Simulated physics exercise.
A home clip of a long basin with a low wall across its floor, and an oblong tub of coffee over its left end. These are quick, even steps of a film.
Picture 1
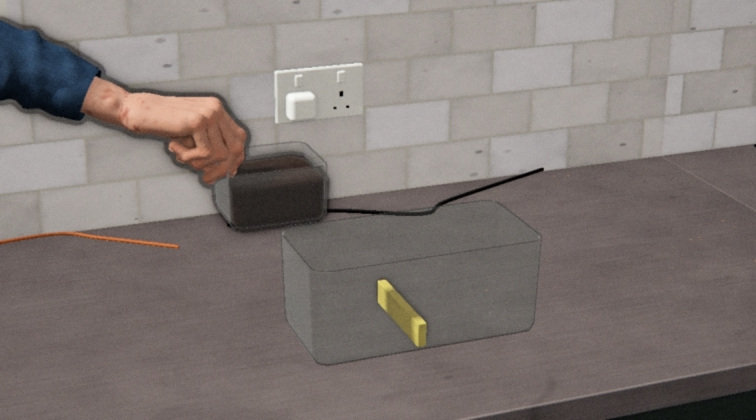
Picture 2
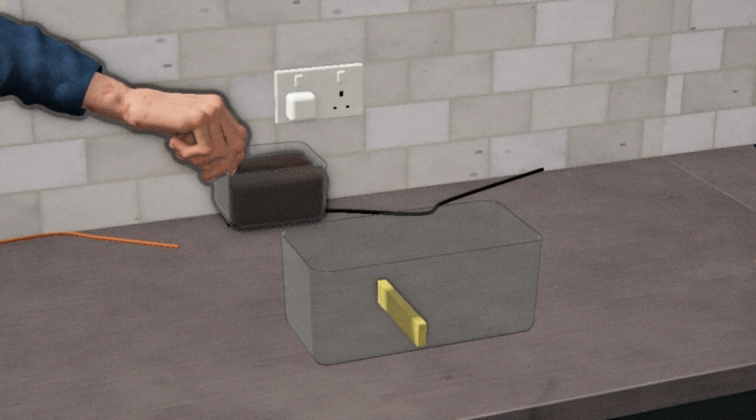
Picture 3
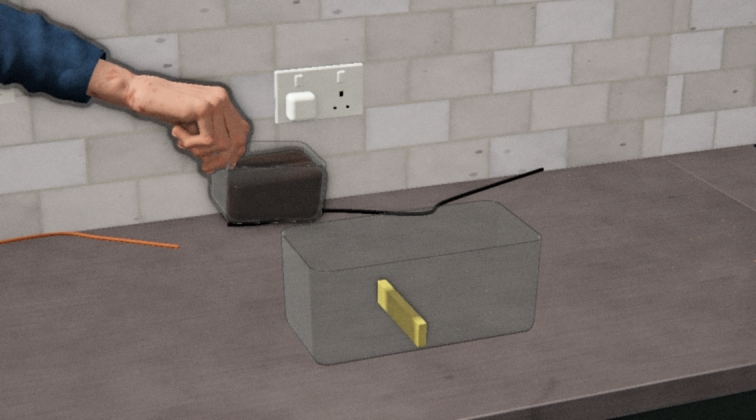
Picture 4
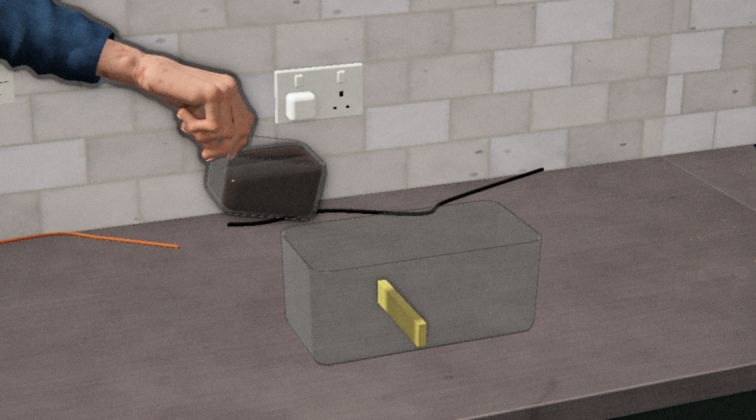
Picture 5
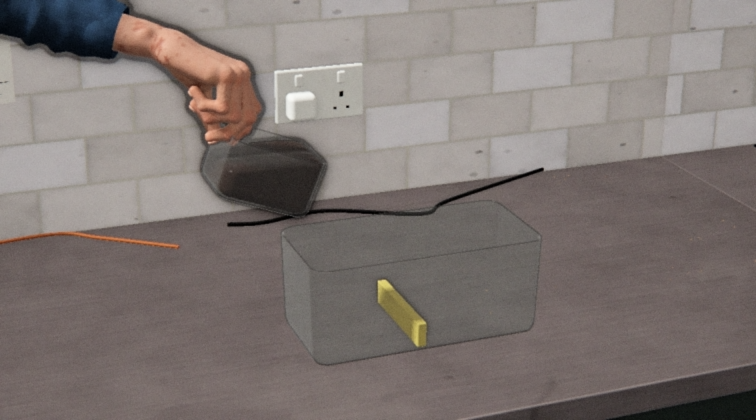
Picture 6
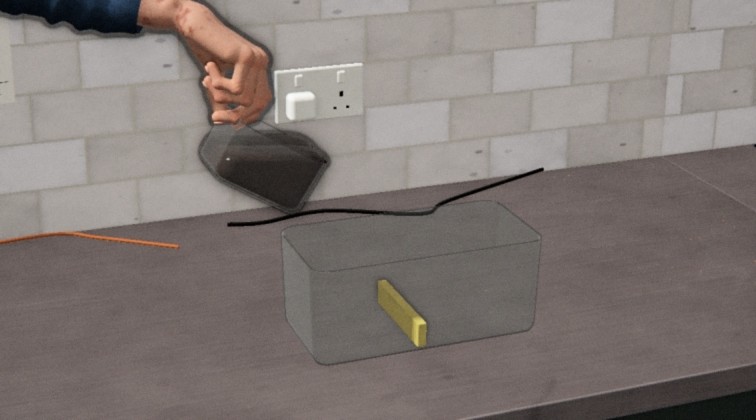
A grey-brown kitchen counter against a pale tiled wall with a white double socket is seen from slightly above, in a view that stays still. A clear long basin with a low yellow wall across its floor sits in front, an orange cord lies at left, and a black cord runs behind. A hand in a blue sleeve lifts a small tub of dark coffee behind the basin's left end, moving slightly right and tilting it steadily rightward.
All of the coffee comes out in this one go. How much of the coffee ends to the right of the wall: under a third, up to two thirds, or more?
In the end from a third to two thirds is right of the wall.
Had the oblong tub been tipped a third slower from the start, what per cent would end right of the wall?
Near 50 %.
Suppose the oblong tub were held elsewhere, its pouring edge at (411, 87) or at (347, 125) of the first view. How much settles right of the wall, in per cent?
The first gives 50 %, the second 75 %.
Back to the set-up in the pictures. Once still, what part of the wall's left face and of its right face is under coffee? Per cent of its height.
The left part 40 per cent, the right part 40.
A moment on, the tilt is 92° and 39 per cent is still to pour, 9 is left of the wall and 0 right of it.
Next, the tilt is 102° and 5 per cent is still to pour, 25 is left of the wall and 56 right of it.
Then the tilt is 102° and 1 per cent is still to pour, 36 is left of the wall and 59 right of it.
Later the tilt is 102° and 0 per cent is still to pour, 40 is left of the wall and 58 right of it.
Finally, 40 per cent lies left of the wall, 58 right of it and 2 outside.
